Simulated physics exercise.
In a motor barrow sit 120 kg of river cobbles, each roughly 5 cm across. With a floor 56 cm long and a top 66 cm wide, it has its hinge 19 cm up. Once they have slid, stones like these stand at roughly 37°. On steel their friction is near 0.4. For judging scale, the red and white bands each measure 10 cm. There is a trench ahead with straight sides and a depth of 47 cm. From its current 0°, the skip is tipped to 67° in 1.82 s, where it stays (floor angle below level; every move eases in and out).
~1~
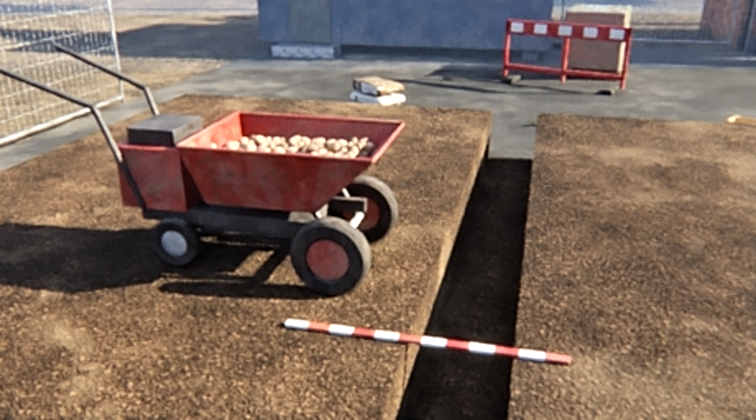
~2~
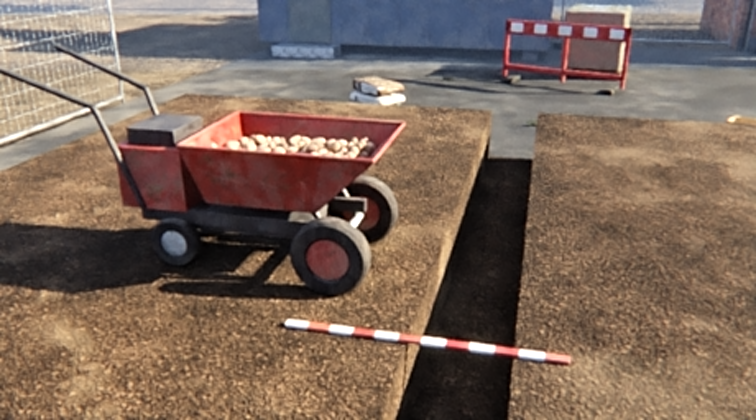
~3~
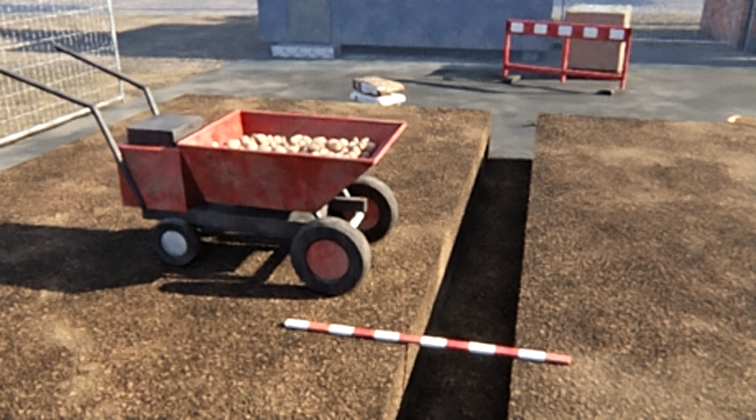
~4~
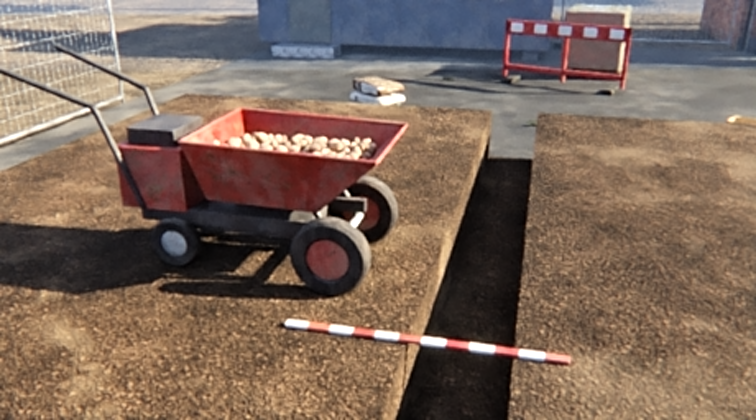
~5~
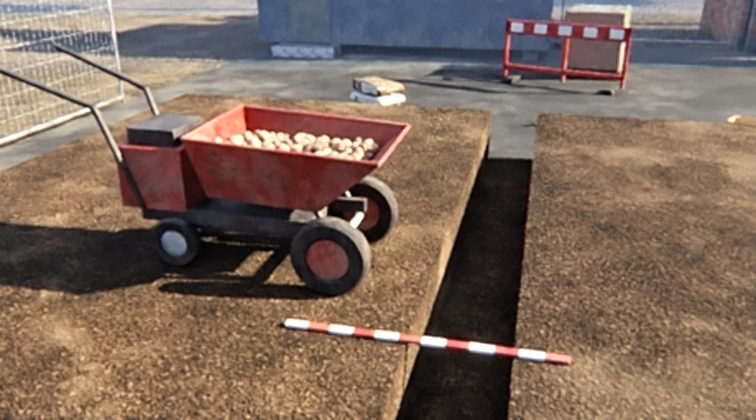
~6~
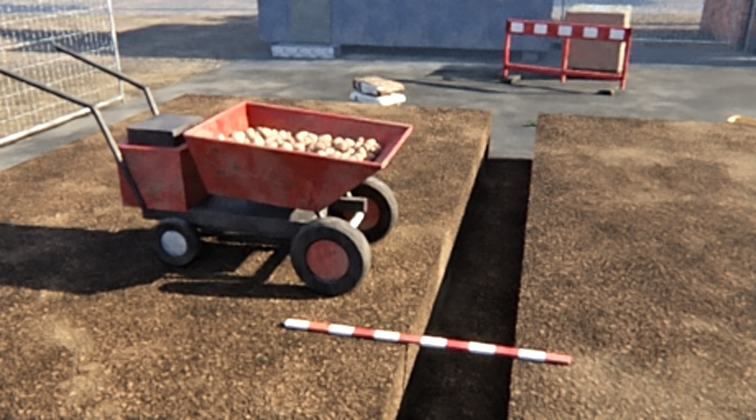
At the start, a red motor barrow loaded with rounded stones stands on brown ground to the left of a straight, dark trench, with a red-and-white banded rod lying across it. The barrow's wheels stay still while its skip tilts very slightly, the right-hand lip dipping a little toward the trench.
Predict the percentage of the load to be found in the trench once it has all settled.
Roughly 96 percent of the load ends up there.
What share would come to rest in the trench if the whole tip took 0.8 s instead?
It would come to roughly 80 per cent.
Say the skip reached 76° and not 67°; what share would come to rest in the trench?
Some 100% would finish there.
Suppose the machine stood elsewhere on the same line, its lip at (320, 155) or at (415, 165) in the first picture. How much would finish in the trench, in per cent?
It comes to about 95 and 45 in a hundred.
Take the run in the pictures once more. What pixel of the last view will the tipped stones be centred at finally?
Roughly at (485, 348).
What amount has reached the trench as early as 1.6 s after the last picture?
At that moment: Approx. 55 %.
Then, 1.1 s after the last picture the floor is at 56°, 100 % in the skip; the foremost stones are at (449, 223).
Then, 1.6 s after the last picture the floor is at 67°, 44 % in the skip, 54 % in the trench, 1 % past the trench; the foremost stones are at (535, 279).
Then, 2.0 s after the last picture the floor is at 67°, 14 % in the skip, 82 % in the trench, 4 % past the trench; the foremost stones are at (599, 282).
Then, 3.9 s after the last picture the floor is at 67°, 0 % in the skip, 96 % in the trench, 4 % past the trench; the foremost stones are at (625, 280).
